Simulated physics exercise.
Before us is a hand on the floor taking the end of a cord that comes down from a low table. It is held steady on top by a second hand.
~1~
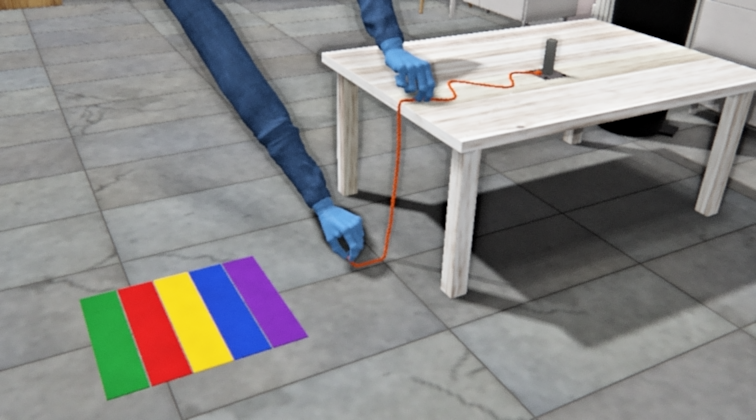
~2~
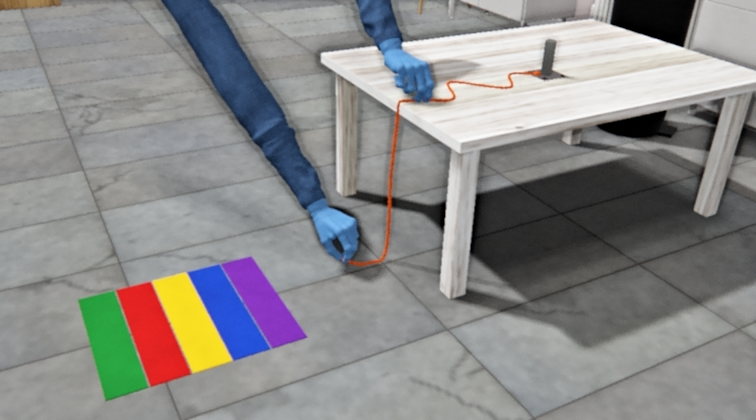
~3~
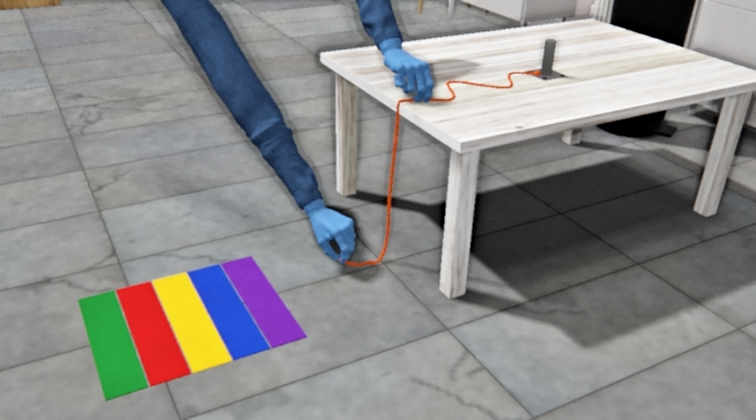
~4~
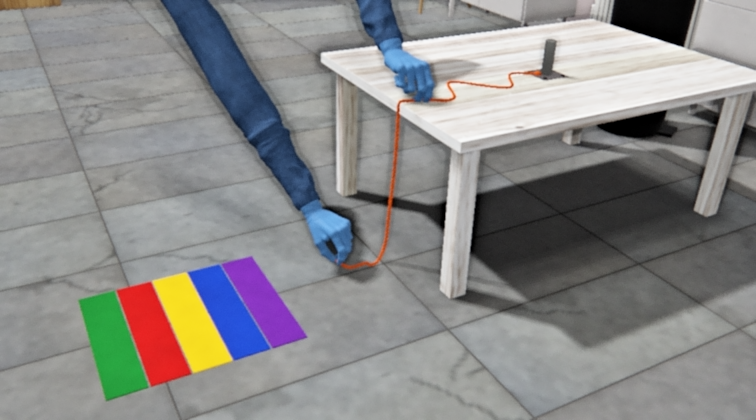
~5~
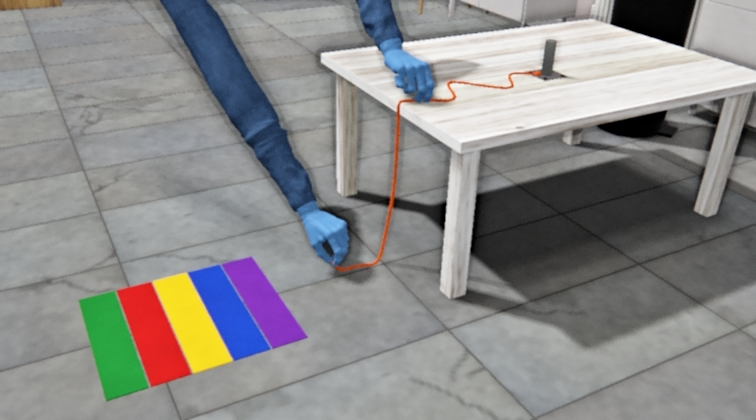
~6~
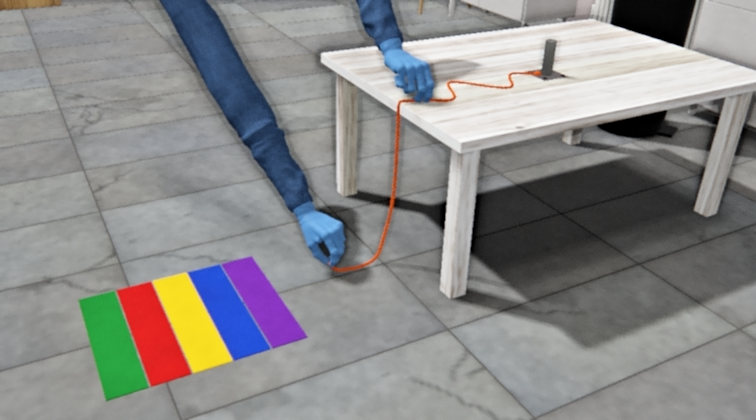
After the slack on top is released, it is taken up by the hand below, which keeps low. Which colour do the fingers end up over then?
They end up over the red strip.
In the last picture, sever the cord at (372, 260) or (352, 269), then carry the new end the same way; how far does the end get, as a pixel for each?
First try: Near (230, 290). Second try: Near (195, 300).
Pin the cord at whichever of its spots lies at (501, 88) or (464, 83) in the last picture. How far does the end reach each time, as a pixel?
Around (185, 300), then around (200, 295).
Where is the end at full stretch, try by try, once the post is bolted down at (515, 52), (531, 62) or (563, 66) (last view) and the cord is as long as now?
In order, near (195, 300), (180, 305) and (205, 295).
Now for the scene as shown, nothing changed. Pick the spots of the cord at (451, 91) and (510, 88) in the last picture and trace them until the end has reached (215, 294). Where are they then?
The first lands at (410, 99), while the second lands at (483, 86).
A little later, end near (214, 294); over blue.
Next, end near (174, 304); over yellow.
When it is tight, end near (151, 311); over red. Over red.
